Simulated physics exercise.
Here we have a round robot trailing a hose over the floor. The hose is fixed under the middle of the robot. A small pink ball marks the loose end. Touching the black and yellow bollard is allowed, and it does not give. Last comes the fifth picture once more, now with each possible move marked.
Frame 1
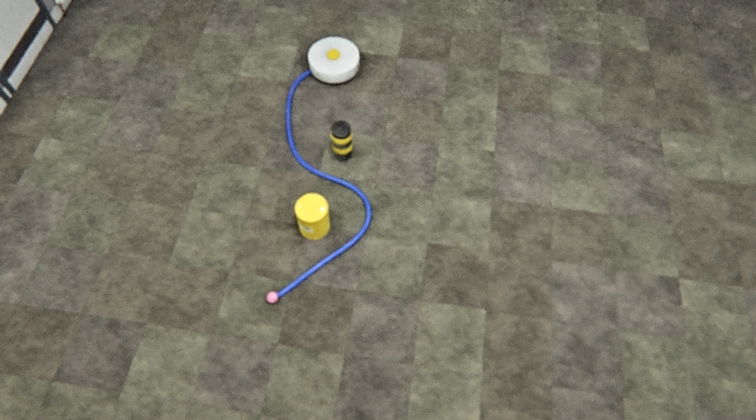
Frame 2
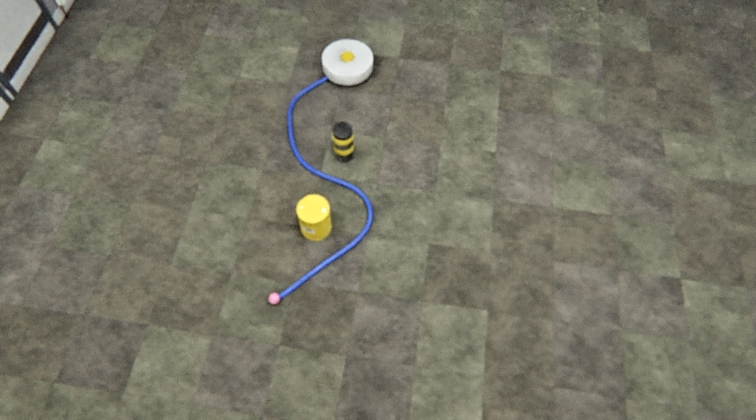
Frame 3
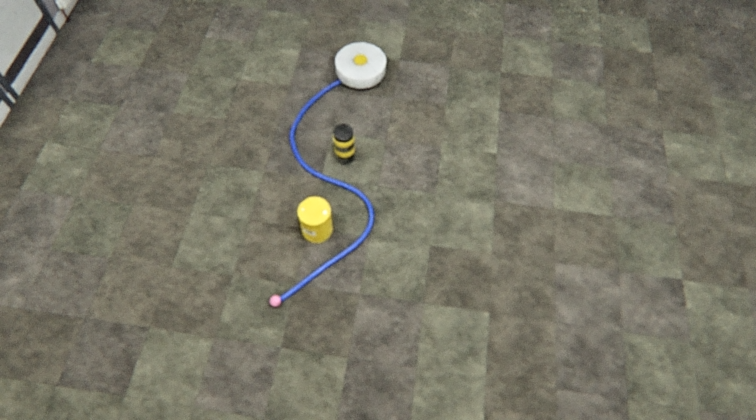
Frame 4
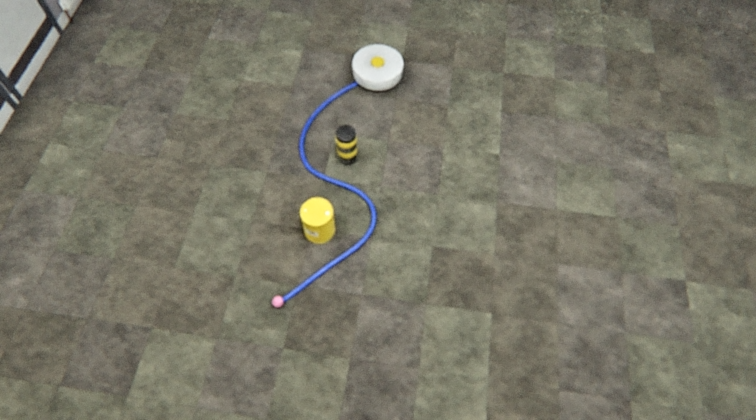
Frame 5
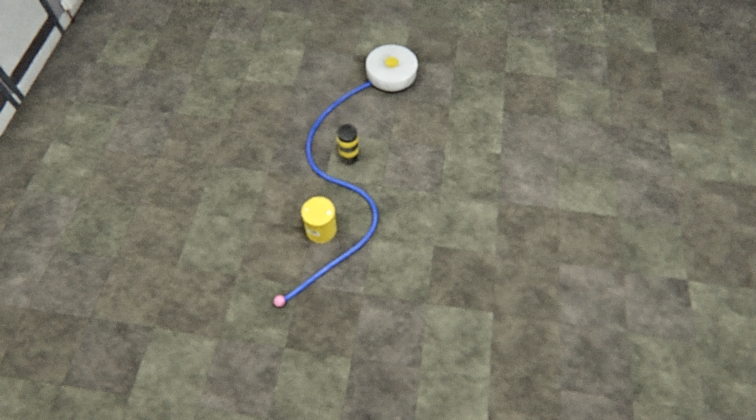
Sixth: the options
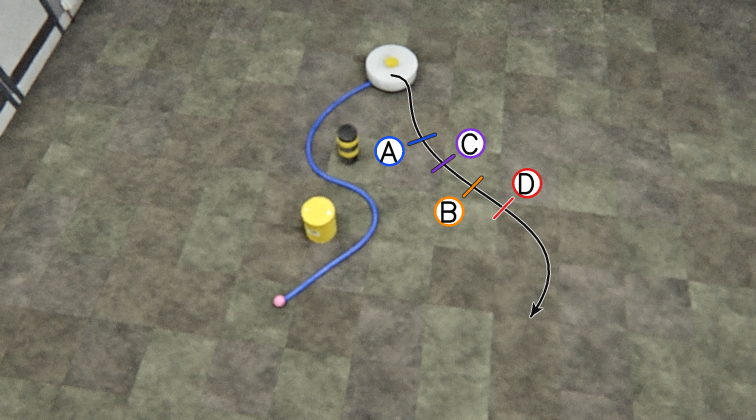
On a grey tiled floor, a round white robot slides right, trailing a curving blue hose.
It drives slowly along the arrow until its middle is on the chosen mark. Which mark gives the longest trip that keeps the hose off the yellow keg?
D is the last safe stop.
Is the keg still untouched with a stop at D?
For that mark, yes.
On the marked copy, A at (422, 139); B at (473, 187); C at (443, 164); D at (503, 208); the route from (391, 75) via (471, 185) to (531, 317).
With D. Early on, robot (415, 115), middle of the hose (335, 182), free end (280, 301).
Further on, robot (453, 165), middle of the hose (335, 182), free end (280, 301).
At the end, robot (506, 203), middle of the hose (339, 162), free end (280, 301); only the bollard has been touched, if anything.
As for the rest, A is safe but short; B is safe but short; C is safe but short.
